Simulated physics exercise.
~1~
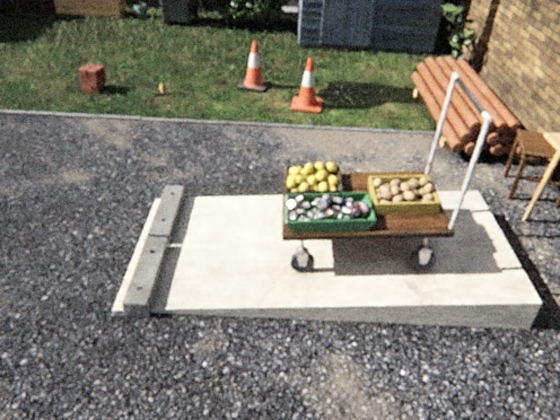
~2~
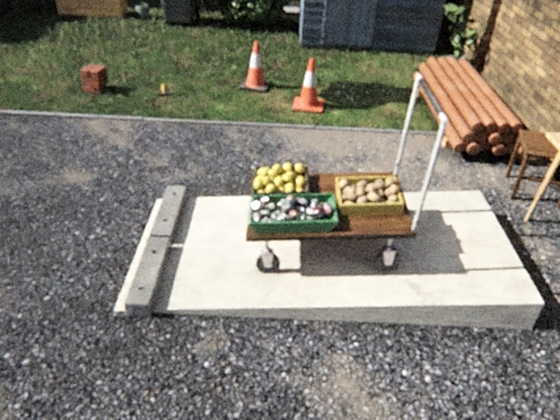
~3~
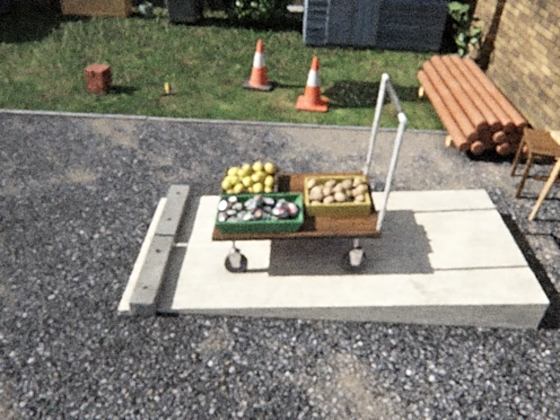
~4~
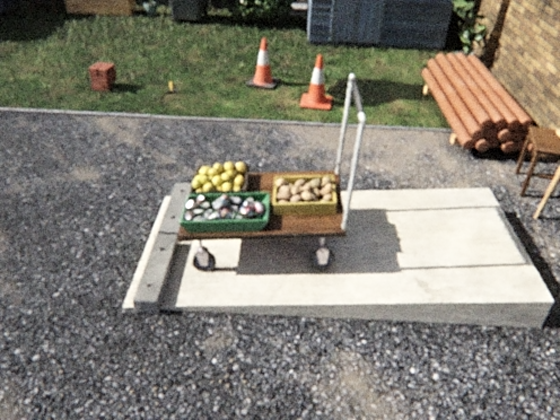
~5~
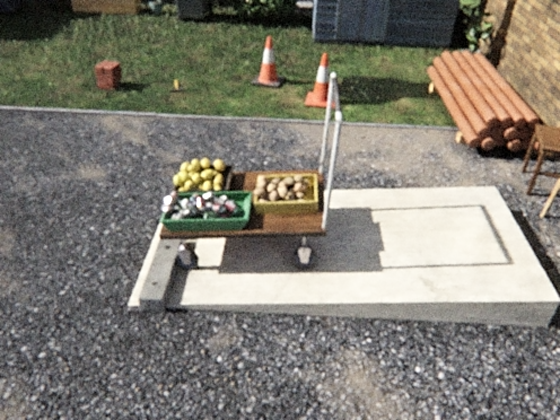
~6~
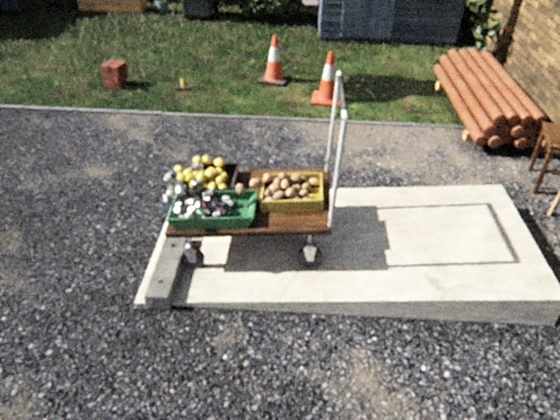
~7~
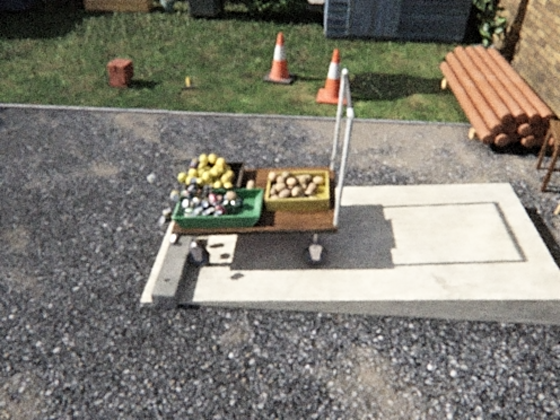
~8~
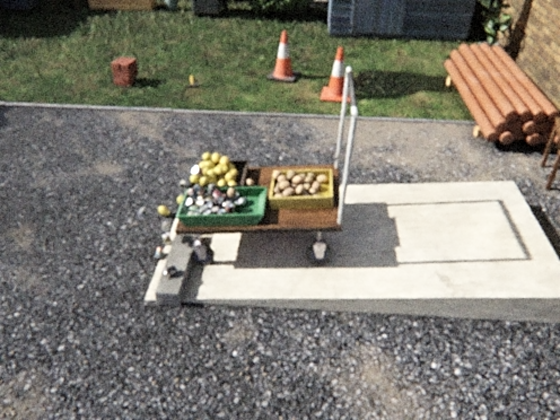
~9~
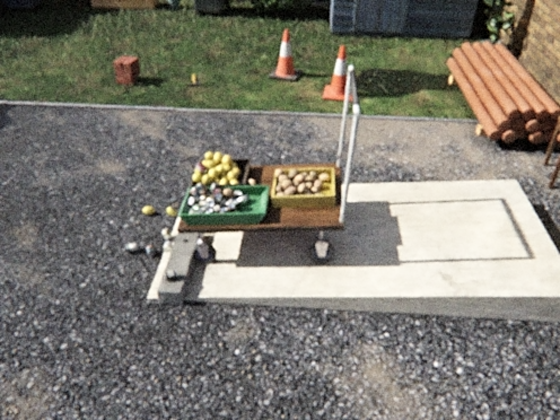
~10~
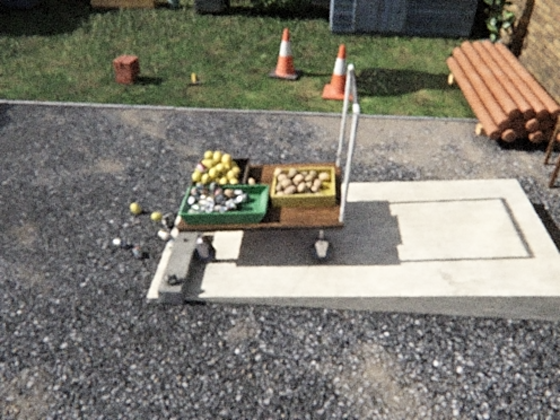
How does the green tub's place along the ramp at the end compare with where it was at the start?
At the start the green tub is around the middle of the ramp, and at the end it is farther left, right by the low step at the ramp's left end.
